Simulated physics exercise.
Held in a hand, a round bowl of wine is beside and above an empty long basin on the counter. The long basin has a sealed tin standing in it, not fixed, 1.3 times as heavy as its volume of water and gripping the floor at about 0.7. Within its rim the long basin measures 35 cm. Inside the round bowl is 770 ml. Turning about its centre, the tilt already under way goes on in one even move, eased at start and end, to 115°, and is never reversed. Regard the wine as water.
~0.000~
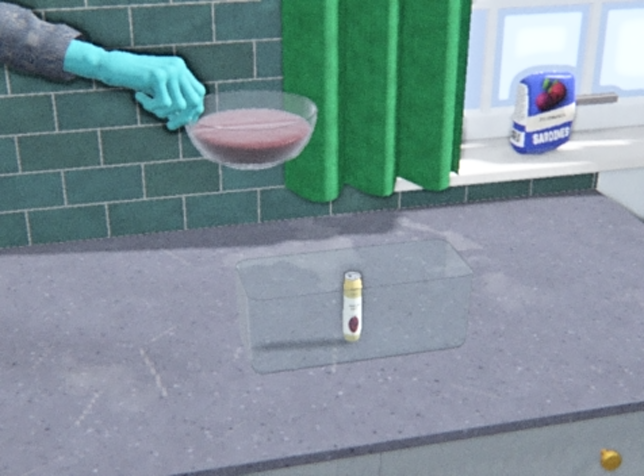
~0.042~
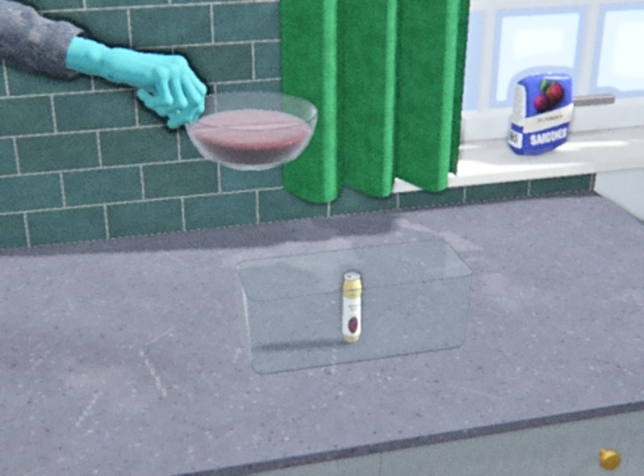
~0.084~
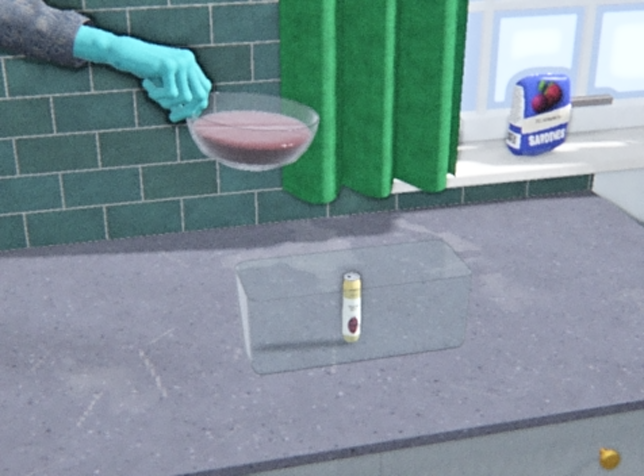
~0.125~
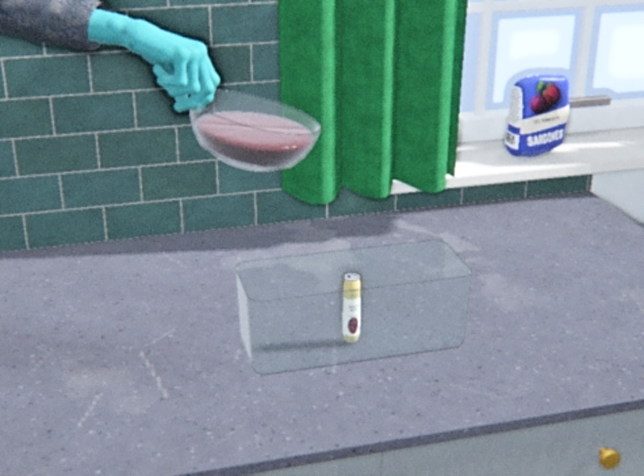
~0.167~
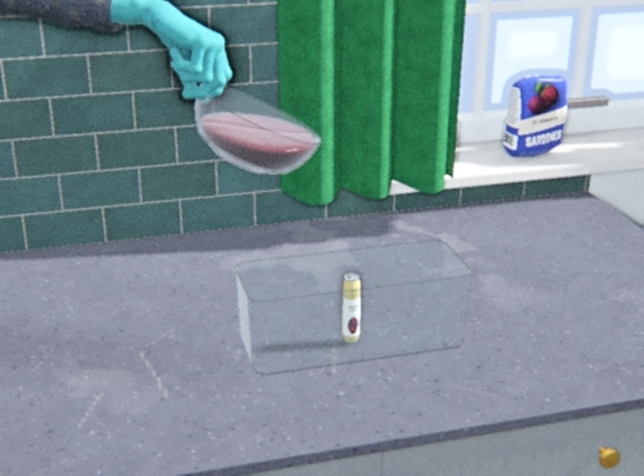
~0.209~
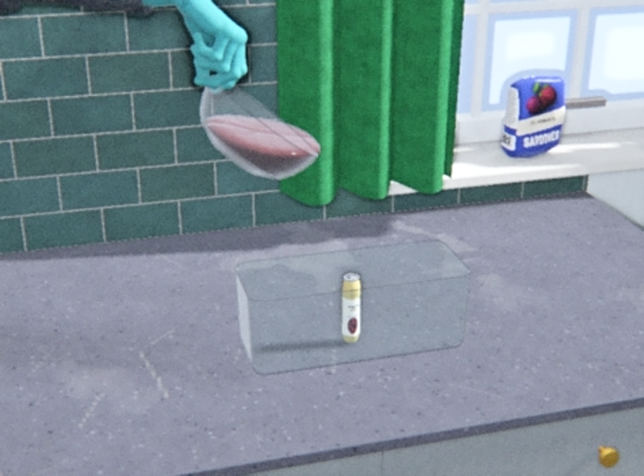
Kitchen counter by a green curtain, a teal-gloved hand steadily tilting a glass bowl of pinkish liquid rightward above a clear basin.
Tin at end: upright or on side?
On side.
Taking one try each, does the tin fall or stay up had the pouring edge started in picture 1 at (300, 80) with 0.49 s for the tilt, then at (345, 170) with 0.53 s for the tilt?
First it topples; then it remains upright.
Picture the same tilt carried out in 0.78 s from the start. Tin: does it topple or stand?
Holds steady.
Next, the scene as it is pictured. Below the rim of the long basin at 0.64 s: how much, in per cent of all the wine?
Around 94 in a hundred.
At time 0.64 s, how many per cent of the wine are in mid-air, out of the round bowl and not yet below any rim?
Near 4 per cent, I'd say.
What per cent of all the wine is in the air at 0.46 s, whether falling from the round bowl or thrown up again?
It comes to roughly 72 per cent.
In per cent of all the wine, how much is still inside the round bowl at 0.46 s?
At that time about 2 in a hundred parts are still held.
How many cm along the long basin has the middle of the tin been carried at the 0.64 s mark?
About 2 cm.
Then, 0.46 s in, the tilt is 109° and 2 per cent is still to pour; the tin stands where it began.
Then, 0.64 s in, the tilt is 115° and 0 per cent is still to pour; the tin stands 2 cm from where it began.
Then, 0.82 s in, the tilt is 115° and 0 per cent is still to pour; the tin leans 40°.
Then, 1.03 s in, the tilt is 115° and 0 per cent is still to pour; the tin lies on its side.
Finally, the tin lies on its side.
